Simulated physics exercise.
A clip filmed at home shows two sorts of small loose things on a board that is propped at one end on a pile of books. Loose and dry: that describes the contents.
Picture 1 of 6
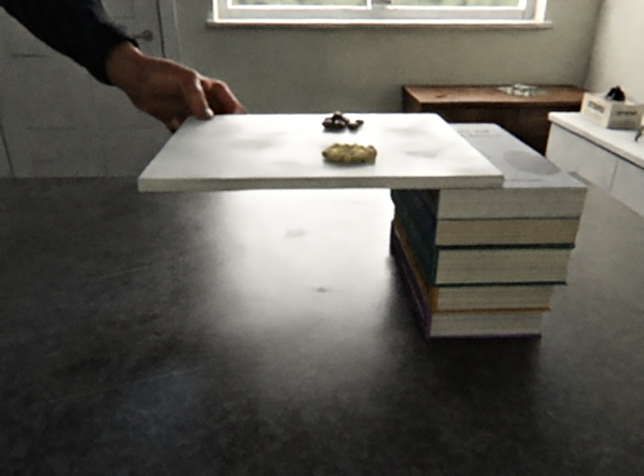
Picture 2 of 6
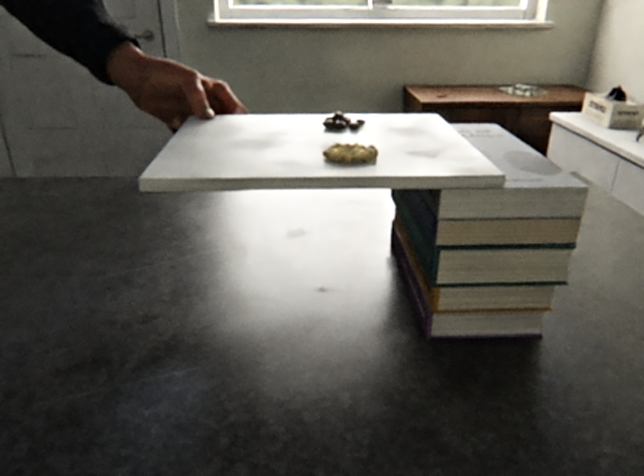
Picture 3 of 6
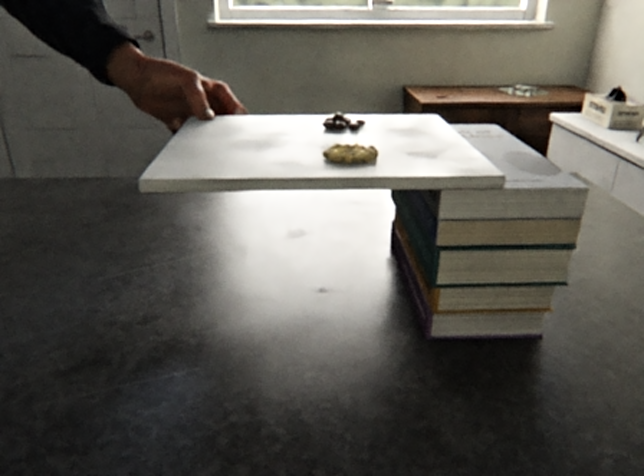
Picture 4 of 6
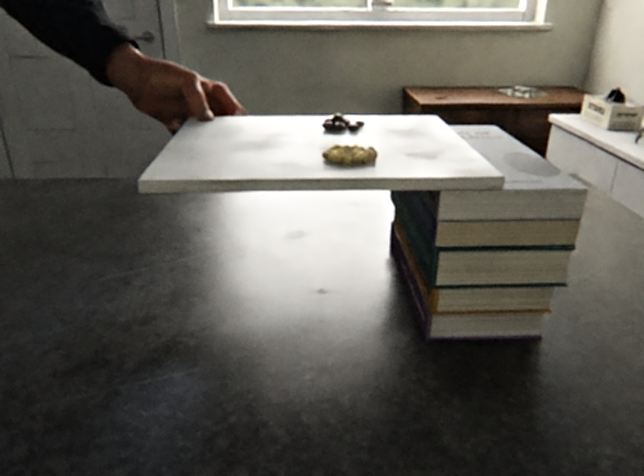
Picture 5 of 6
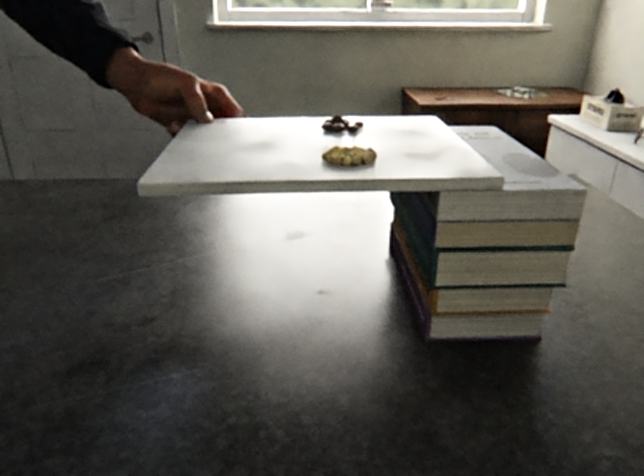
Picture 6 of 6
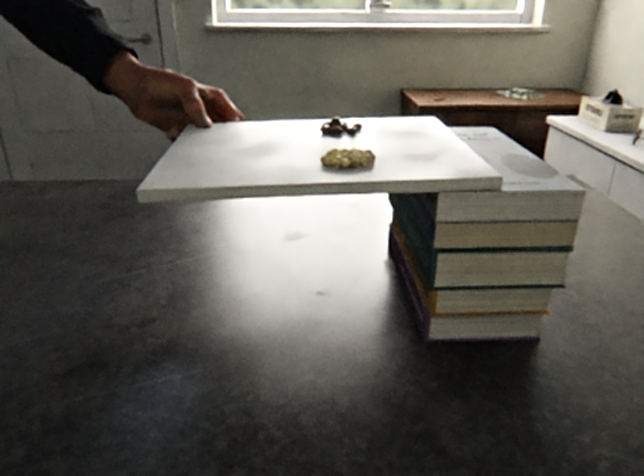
On a dark tabletop, a hand holding a white board propped on stacked books, lowering its left end very slightly beneath two small piles.
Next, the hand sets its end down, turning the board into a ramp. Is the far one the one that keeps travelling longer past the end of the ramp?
No, it is not.
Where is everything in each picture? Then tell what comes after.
In the first frame, held end of the board at (153, 182), level; book pile at (471, 163), tall, over half the board's length; front lot at (355, 153), some soya beans; back lot at (345, 122), a few flat chocolate drops.
In the second frame, held end of the board at (154, 182), level; back lot at (346, 122).
In the third frame, held end of the board at (154, 182), level; front lot at (356, 154).
In the fourth frame, held end of the board at (153, 183), level; back lot at (345, 123).
In the fifth frame, held end of the board at (153, 186), level; front lot at (354, 156).
In the sixth frame, held end of the board at (152, 192), down by 1°; book pile at (470, 166); front lot at (353, 158), not moving; back lot at (343, 127), not moving.
Then, 0.81 s after the last picture, board sloping at 22°; front lot all still on the board; back lot all still on the board.
Then, 1.52 s after the last picture, board sloping at 39°; front lot mostly up to a board's length out; back lot mostly less than half a board's length out.
Then, 2.12 s after the last picture, board resting at 41°; front lot mostly up to a board's length out; back lot mostly less than half a board's length out.
At rest, board resting at 41°; front lot mostly up to a board's length out; back lot mostly less than half a board's length out; the front lot has gone farther.
